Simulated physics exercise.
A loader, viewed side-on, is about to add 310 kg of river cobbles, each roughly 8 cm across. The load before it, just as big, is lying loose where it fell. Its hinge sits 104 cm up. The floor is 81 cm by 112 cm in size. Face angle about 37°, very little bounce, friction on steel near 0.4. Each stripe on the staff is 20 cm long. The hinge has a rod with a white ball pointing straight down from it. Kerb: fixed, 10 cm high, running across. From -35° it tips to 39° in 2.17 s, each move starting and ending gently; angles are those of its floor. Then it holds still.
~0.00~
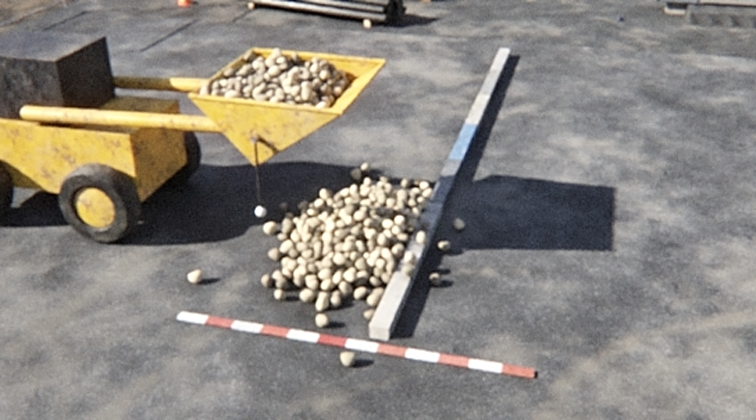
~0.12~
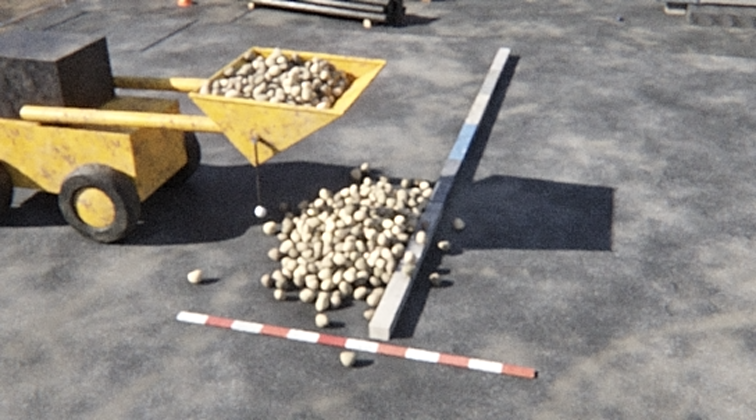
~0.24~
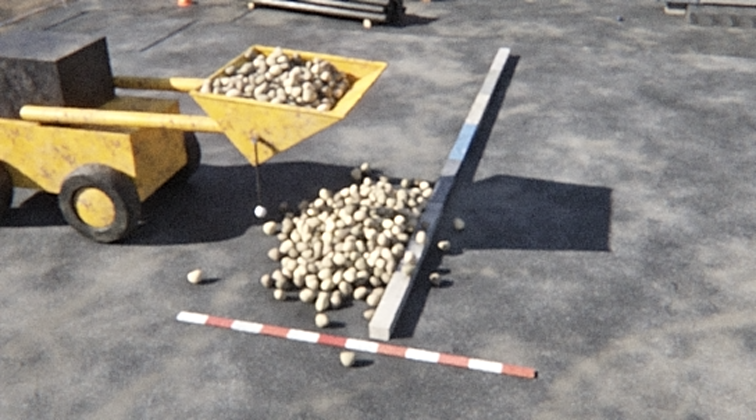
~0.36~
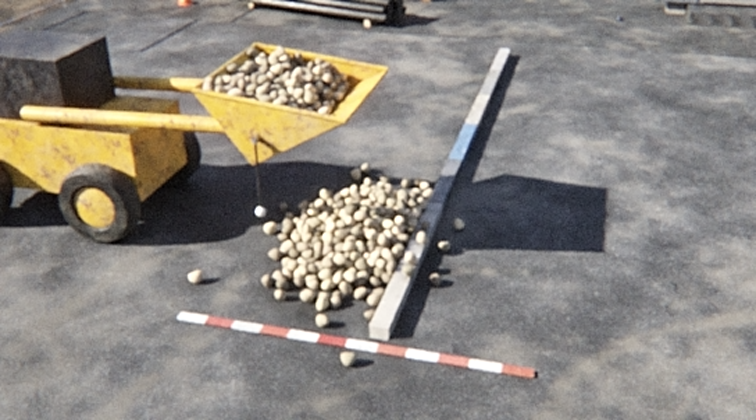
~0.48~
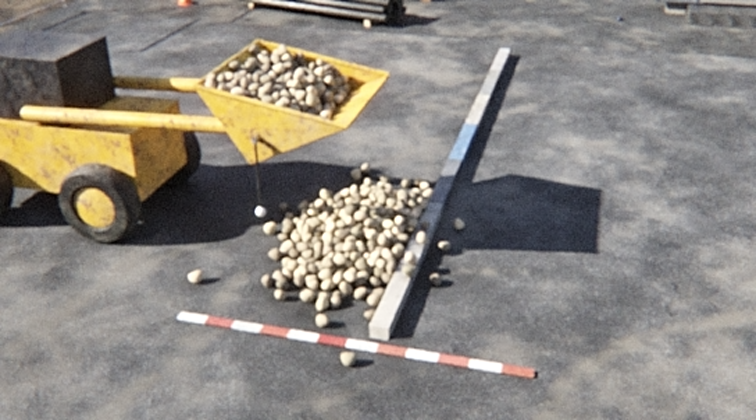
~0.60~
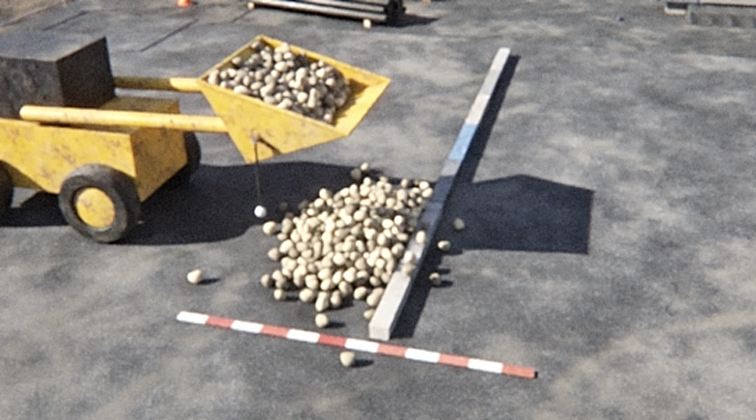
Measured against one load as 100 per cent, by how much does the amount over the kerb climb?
The amount climbs by some 21 per cent of a load.
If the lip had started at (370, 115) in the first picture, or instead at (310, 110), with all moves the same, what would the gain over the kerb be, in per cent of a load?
Case one about 50 %, case two about 5 %.
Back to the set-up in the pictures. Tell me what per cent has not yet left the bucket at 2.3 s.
It still holds about 10 per cent.
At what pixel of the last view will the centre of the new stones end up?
Around (390, 224) in the last picture.
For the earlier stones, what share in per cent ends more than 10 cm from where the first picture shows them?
About 5 per cent.
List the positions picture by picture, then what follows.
In the first frame, the bucket is at -35°, its lip at (343, 113); the top of the load is at (282, 63). The earlier load is highest near (355, 217), 21 cm above ground level, 99 % on this side of the kerb, 1 % over the kerb.
In the second frame, lip at (343, 114), floor tilted -34°, highest stones at (282, 63); the stones move at 0.0 m/s on average.
In the third frame, the bucket is at -32°, its lip at (344, 117); the top of the load is at (272, 60); the stones move at 0.1 m/s on average.
In the fourth frame, lip at (346, 121), floor tilted -30°, highest stones at (262, 62); the stones move at 0.1 m/s on average.
In the fifth frame, lip at (347, 127), floor tilted -26°, highest stones at (262, 59); the stones move at 0.1 m/s on average.
In the sixth frame, lip at (349, 135), floor tilted -21°, highest stones at (264, 56); the stones move at 0.1 m/s on average.
After 1.6 s the floor is at 28°; in per cent of one load, 94 in the bucket, 105 on this side of the kerb, 1 over the kerb; the foremost stones are at (429, 242).
After 2.3 s the floor is at 39°; in per cent of one load, 11 in the bucket, 181 on this side of the kerb, 8 over the kerb; the foremost stones are at (460, 244).
After 2.6 s the floor is at 39°; in per cent of one load, 0 in the bucket, 183 on this side of the kerb, 17 over the kerb; the foremost stones are at (494, 265).
After 5.2 s the floor is at 39°; in per cent of one load, 0 in the bucket, 179 on this side of the kerb, 21 over the kerb; the foremost stones are at (523, 260). Net gain over the kerb, 21.
